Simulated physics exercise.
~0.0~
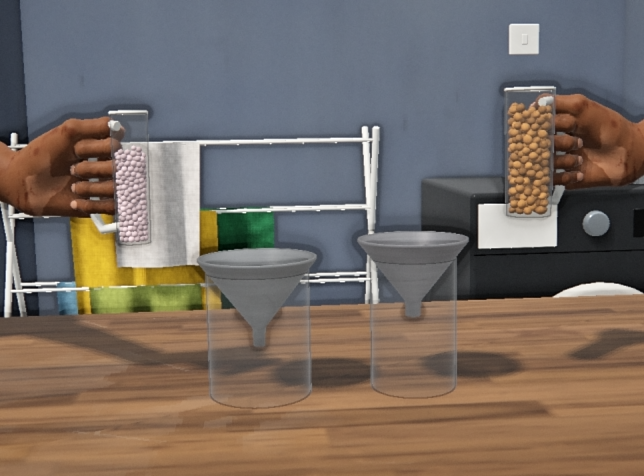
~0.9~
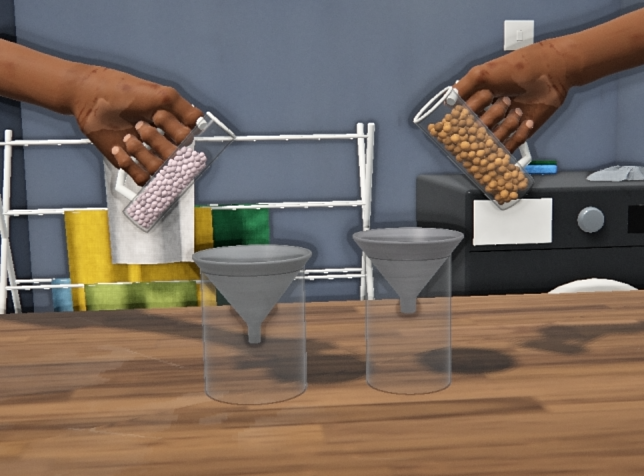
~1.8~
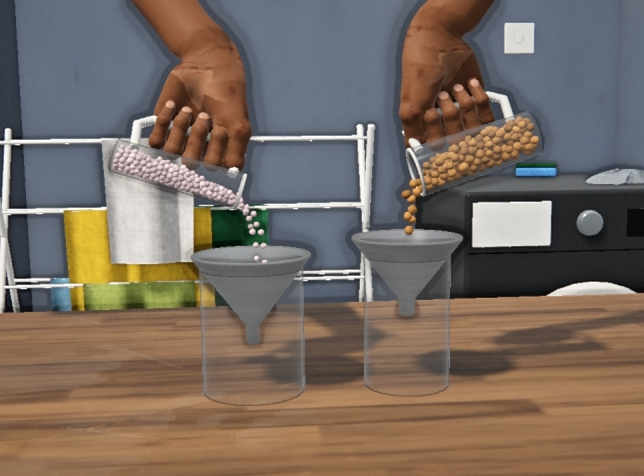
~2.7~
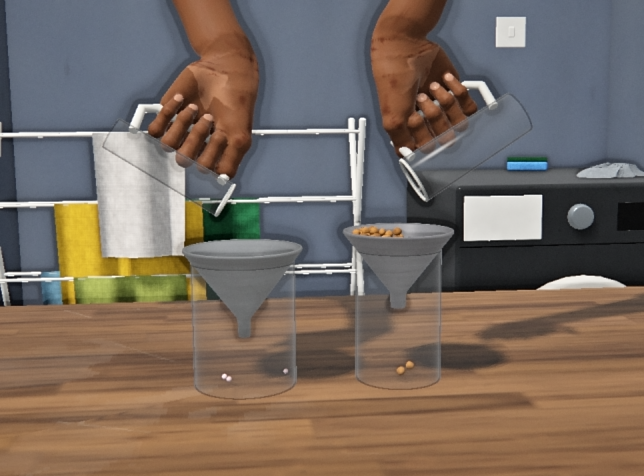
Two hands tipped clear containers of small pale pink beads and larger orange-brown balls over gray funnels set in clear jars until both containers were empty, but only a few pieces reached each jar, the rest staying stuck in the funnels.
